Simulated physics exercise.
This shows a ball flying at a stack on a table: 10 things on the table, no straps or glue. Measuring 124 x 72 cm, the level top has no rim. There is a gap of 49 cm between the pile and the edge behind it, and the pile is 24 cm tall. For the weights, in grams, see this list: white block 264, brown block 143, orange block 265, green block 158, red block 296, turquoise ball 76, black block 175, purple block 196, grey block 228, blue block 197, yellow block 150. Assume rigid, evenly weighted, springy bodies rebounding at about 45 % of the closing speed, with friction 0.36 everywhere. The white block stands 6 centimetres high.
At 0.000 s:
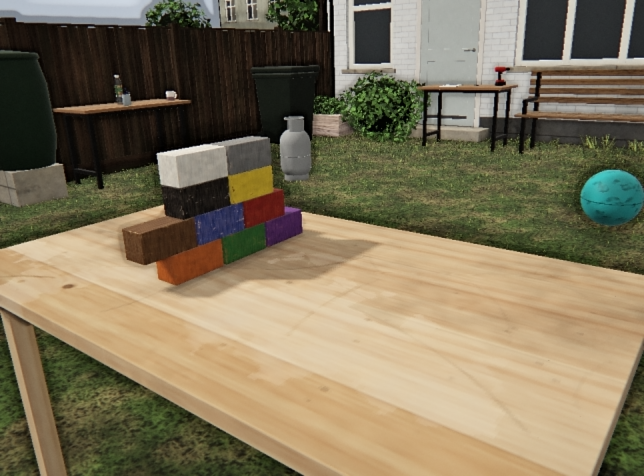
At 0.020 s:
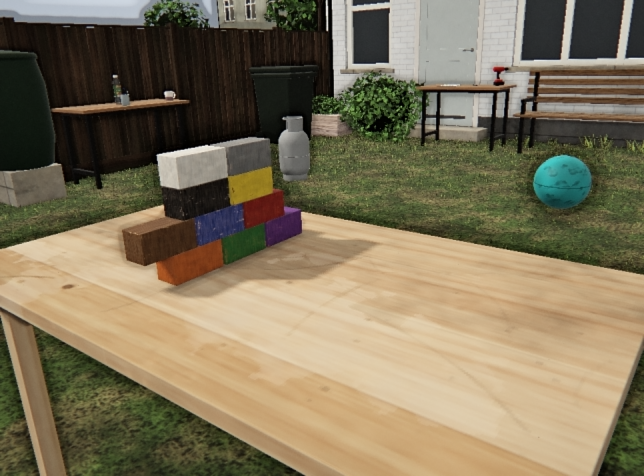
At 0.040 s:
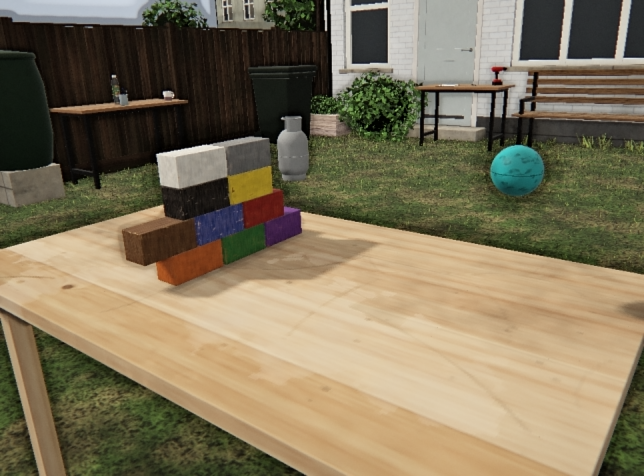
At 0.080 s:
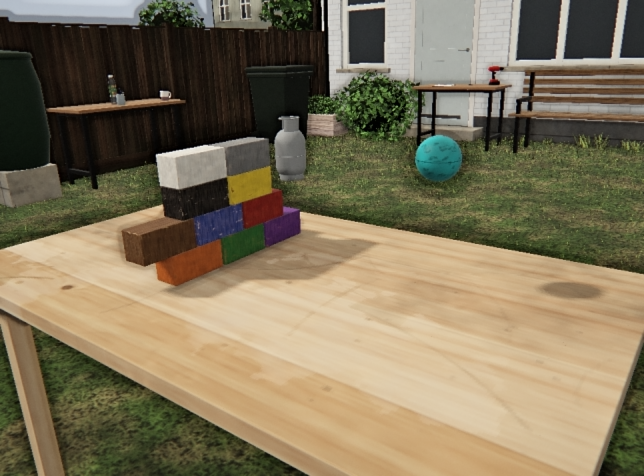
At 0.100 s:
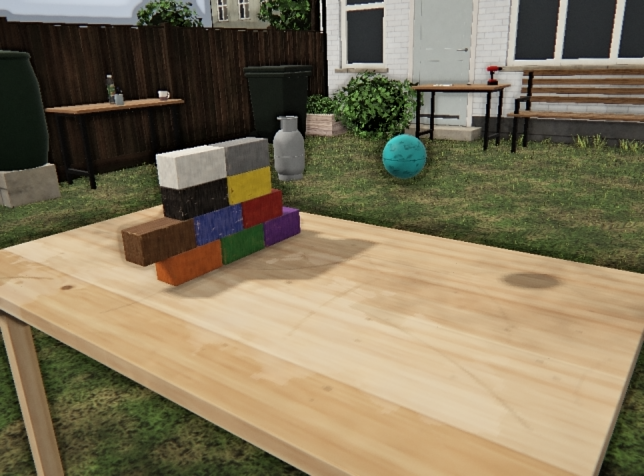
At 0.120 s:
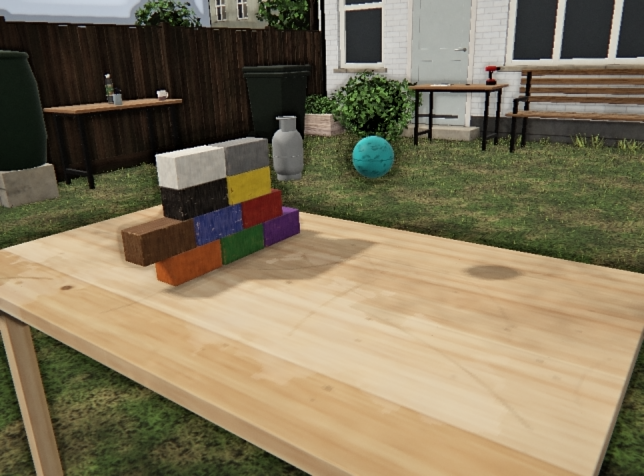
Turquoise ball moving leftward through the air behind a wooden table, nearing a motionless stack of colourful blocks in a garden.
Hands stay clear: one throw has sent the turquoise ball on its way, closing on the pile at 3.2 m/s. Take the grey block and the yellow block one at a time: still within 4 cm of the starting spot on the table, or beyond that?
Result: I expect the grey block to travel past the limit; I expect the yellow block to travel past the limit.
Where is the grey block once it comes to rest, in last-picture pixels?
Roughly (170, 197).
Around 0.32 s, turquoise ball near (299, 186); yellow block at 5° to upright near (213, 183); grey block shifted 3 cm near (234, 154); red block at 4° to upright.
Around 0.52 s, turquoise ball near (336, 224); yellow block on its side near (195, 223); grey block at 56° to upright near (215, 179).
Around 0.72 s, turquoise ball near (353, 227); grey block on its side near (199, 196); yellow block on its side near (186, 238).
Finally (1.5 s), on their side or leaning hard on the table, yellow block; not toppled but over 4 cm from the start, grey block; the other 8 still in place (within 4 cm). Final places as that camera would see them, grey block near (170, 197), yellow block near (184, 239).
